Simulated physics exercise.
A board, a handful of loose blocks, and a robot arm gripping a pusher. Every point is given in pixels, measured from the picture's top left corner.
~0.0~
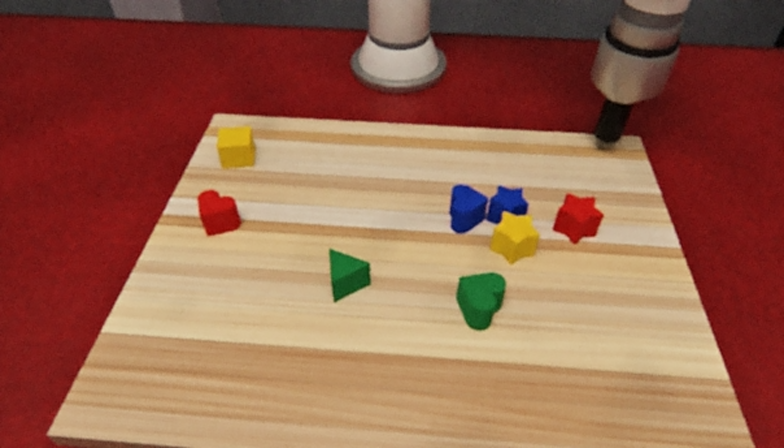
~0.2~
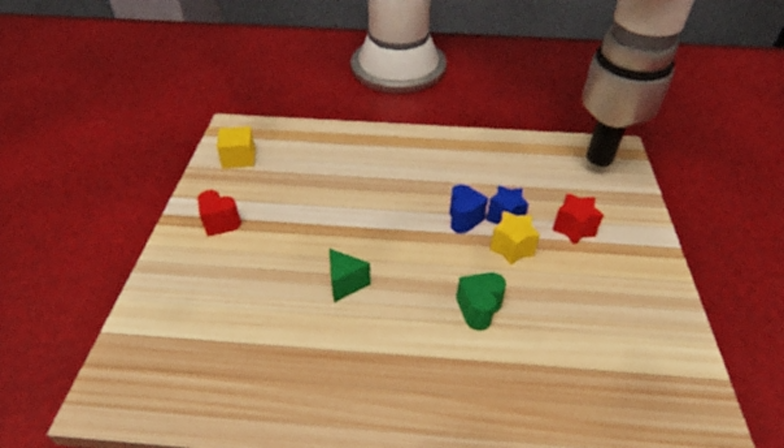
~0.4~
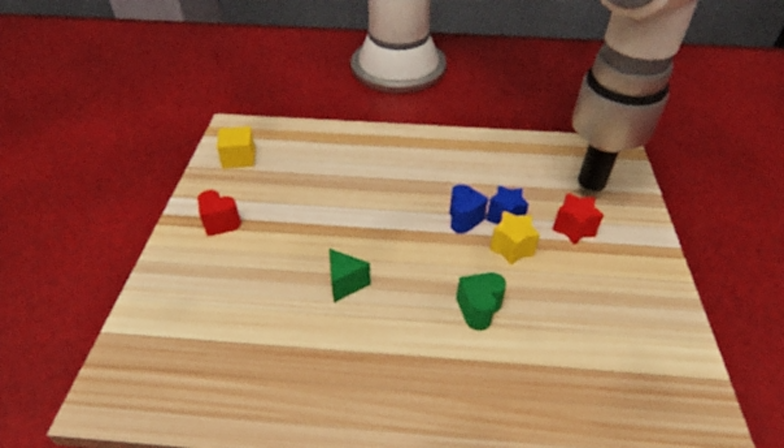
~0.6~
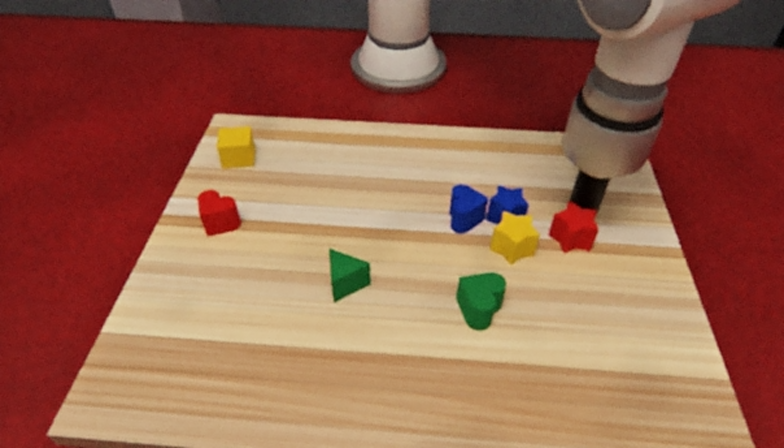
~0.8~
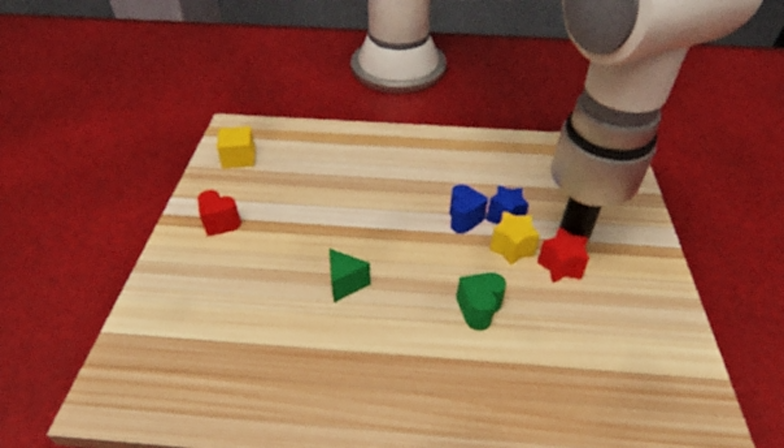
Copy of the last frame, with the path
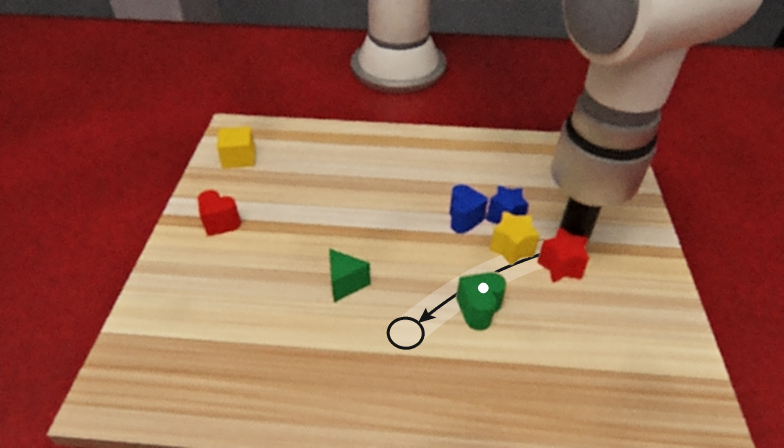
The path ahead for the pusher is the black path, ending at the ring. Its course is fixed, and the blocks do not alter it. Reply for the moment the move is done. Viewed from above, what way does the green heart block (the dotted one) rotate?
Short answer: Counterclockwise.
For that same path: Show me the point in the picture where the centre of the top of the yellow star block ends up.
Pixel (483, 228).
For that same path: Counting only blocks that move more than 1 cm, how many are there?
The number is three or more.
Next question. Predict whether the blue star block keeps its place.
It ends up on the same spot.
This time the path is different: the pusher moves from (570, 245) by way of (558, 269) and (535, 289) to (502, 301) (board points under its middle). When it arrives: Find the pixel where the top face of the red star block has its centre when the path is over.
The middle of the upper face of the red star block will lie at about (523, 308) in the picture.
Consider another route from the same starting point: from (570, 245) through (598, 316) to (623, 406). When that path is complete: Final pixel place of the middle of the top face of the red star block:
In the picture, it is at (565, 276).
Path on the board, from (570, 245) over (486, 277) to (406, 333); the dot is on the green heart block.
The first path, step by step. One third of the way, pusher (516, 252); yellow star block (491, 227), turned 50° clockwise; red star block (550, 262), turned 65° anticlockwise.
Two thirds of the way, pusher (460, 282); green heart block (480, 299), turned 15° anticlockwise; yellow star block (483, 228), turned 80° clockwise; red star block (550, 262), turned 65° anticlockwise.
At the end, pusher (406, 321); green heart block (479, 302), turned 25° anticlockwise; blue star block in place; yellow star block (483, 228), turned 80° clockwise; red star block (550, 262), turned 65° anticlockwise.
